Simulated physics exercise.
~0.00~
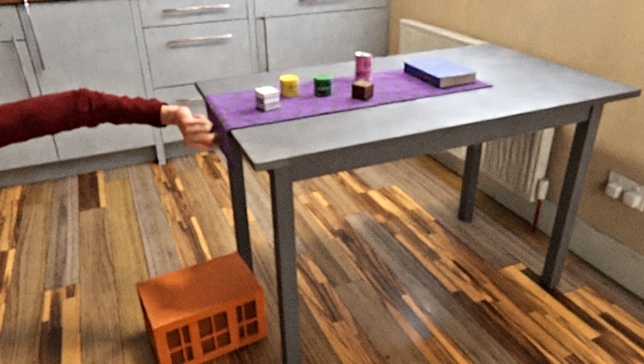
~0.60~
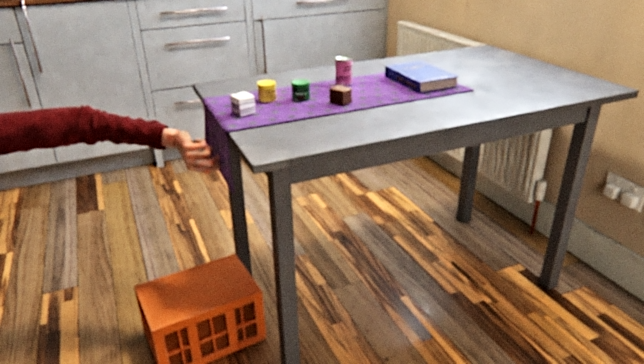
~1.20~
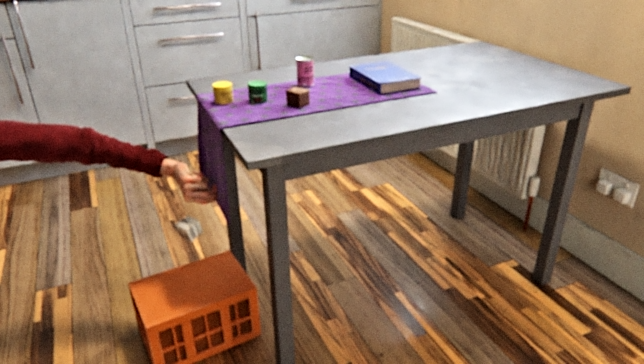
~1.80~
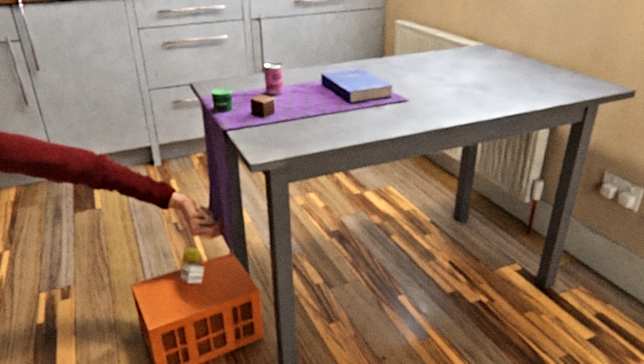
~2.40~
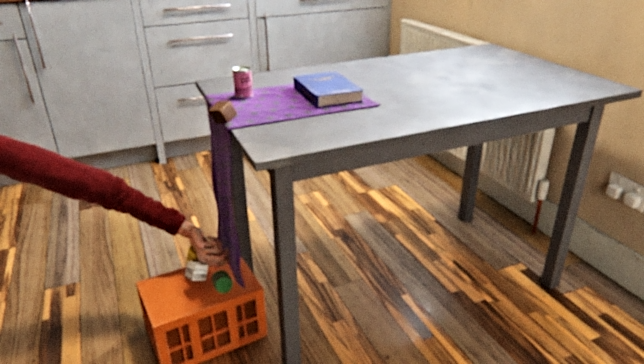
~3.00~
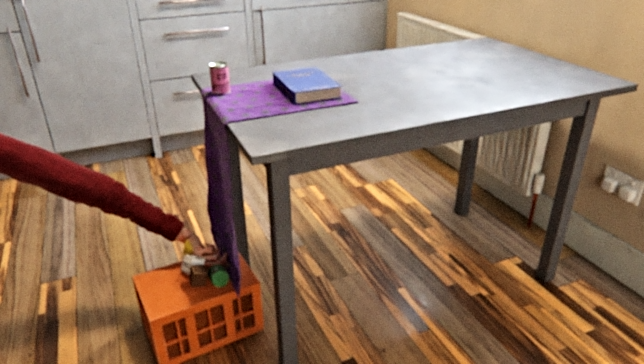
An arm in a dark red sleeve reaches from the left to the hanging end of a purple cloth on a grey table, in a kitchen with a wooden floor. On the cloth sit a white cube, yellow and green pots, a brown cube, a pink can and a blue book, with an orange crate below. The hand draws the cloth down, sliding everything left. The white cube falls first, then the yellow pot, landing on the crate. The green pot follows, and the brown cube tips and drops last. The upright can and the book remain on the table.
